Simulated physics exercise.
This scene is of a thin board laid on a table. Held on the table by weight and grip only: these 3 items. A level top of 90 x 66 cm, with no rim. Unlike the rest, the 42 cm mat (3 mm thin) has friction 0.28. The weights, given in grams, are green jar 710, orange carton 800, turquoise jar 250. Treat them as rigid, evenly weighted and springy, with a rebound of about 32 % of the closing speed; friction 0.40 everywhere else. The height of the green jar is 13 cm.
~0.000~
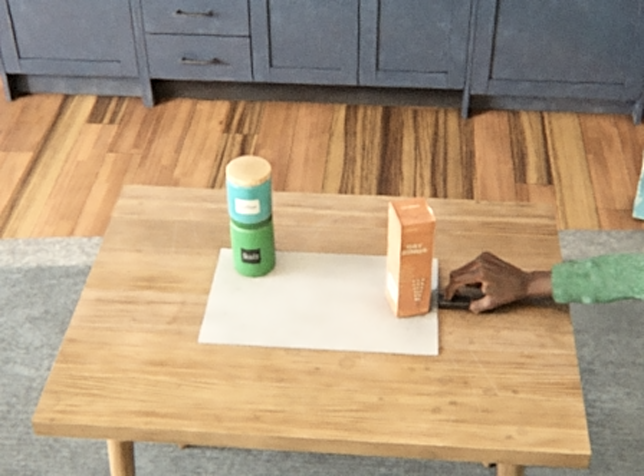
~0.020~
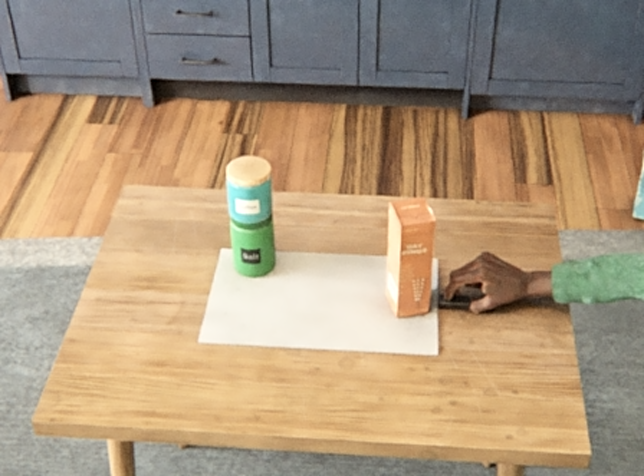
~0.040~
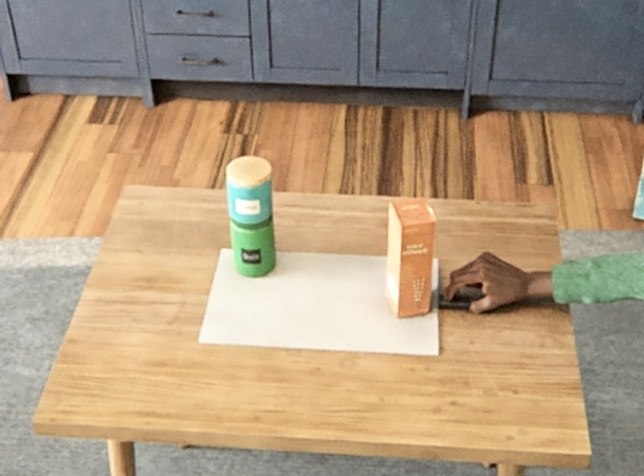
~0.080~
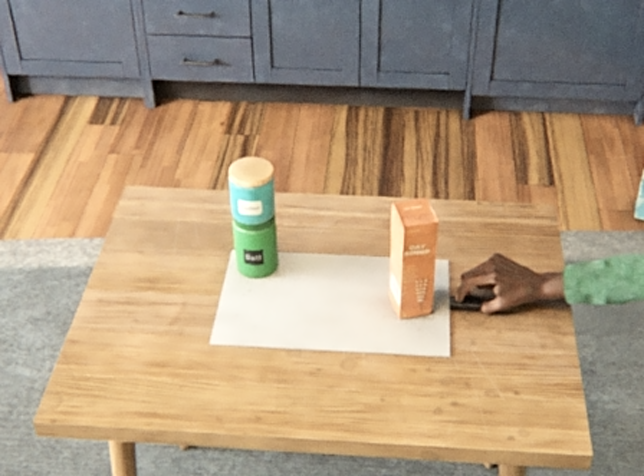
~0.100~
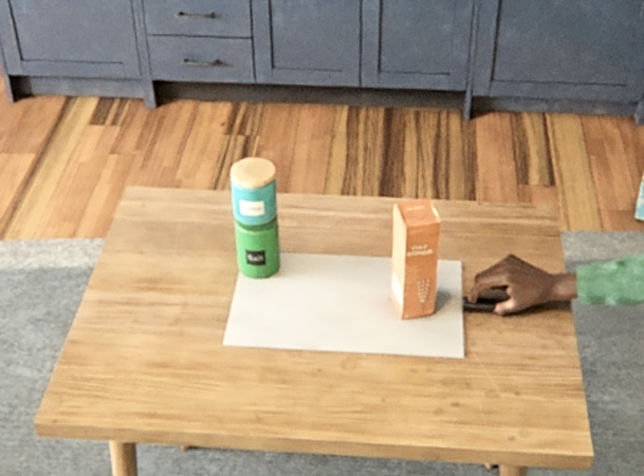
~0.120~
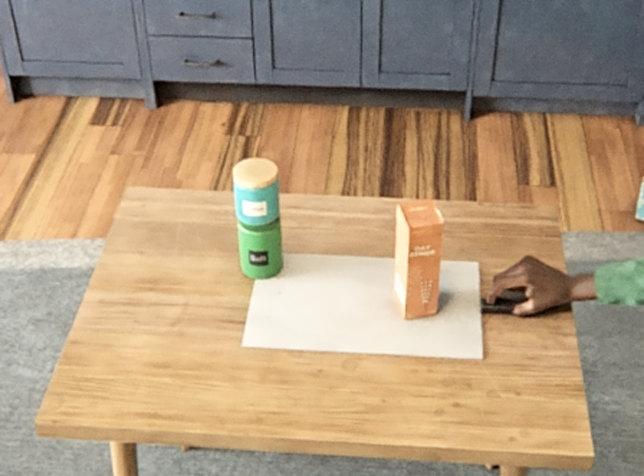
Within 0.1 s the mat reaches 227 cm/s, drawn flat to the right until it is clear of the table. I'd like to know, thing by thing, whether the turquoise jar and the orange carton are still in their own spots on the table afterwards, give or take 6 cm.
Outcome: The turquoise jar sits tight; the orange carton relocates.
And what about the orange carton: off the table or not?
When everything stops, the orange carton is out of bounds.
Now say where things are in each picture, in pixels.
In the first picture, 0 cm of pull; turquoise jar (250, 190); orange carton (410, 259).
In the second picture, 0 cm of pull; green jar (253, 238).
In the third picture, 0 cm of pull; green jar (253, 238).
In the fourth picture, 2 cm of pull; green jar (256, 239).
In the fifth picture, 4 cm of pull; green jar (258, 239).
In the sixth picture, 7 cm of pull; turquoise jar (257, 192); orange carton (418, 261).
After 0.32 s, 52 cm of pull; orange carton 5° off upright near (473, 262); turquoise jar moved 3 cm near (266, 193); green jar moved 2 cm.
After 0.72 s, 98 cm of pull; orange carton on its side near (568, 295); turquoise jar moved 3 cm near (266, 193); green jar moved 2 cm.
After 1.12 s, 98 cm of pull; orange carton now off the table; turquoise jar moved 3 cm near (266, 193); green jar moved 2 cm.
In the end (1.4 s), off the table, orange carton; the other 2 under 6 cm from the start. At the end, from the last picture's camera, turquoise jar near (266, 193).
